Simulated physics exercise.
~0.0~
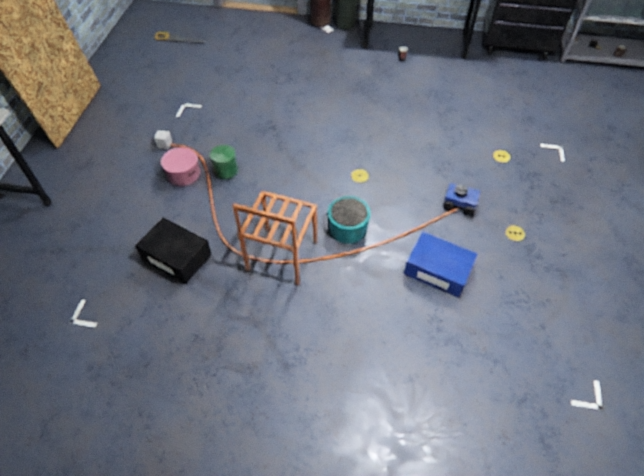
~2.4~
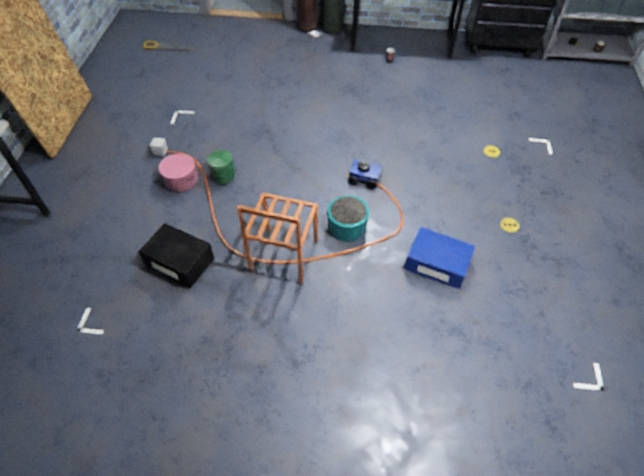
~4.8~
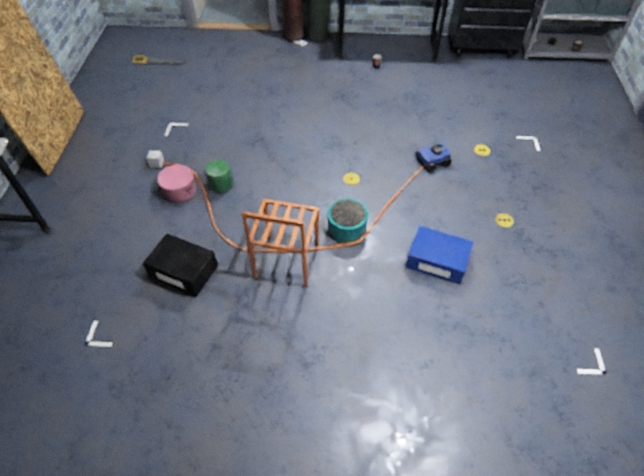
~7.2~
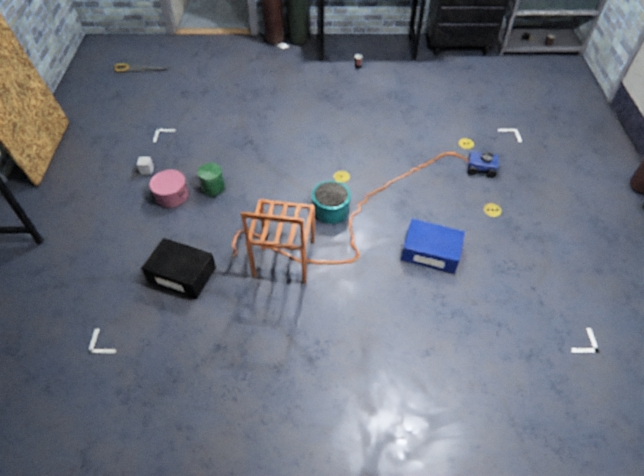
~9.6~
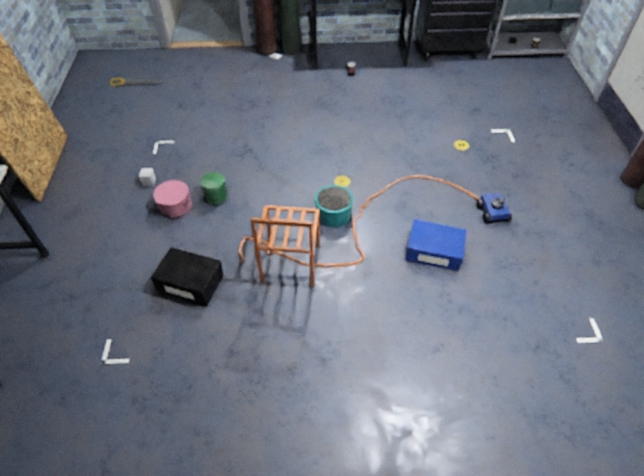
On a workshop floor, a small blue cart trailing an orange lead drove left behind the teal pot, then back right and down past the blue box, as the lead dragged round the orange chair, came loose from its far end and shifted the pot slightly.
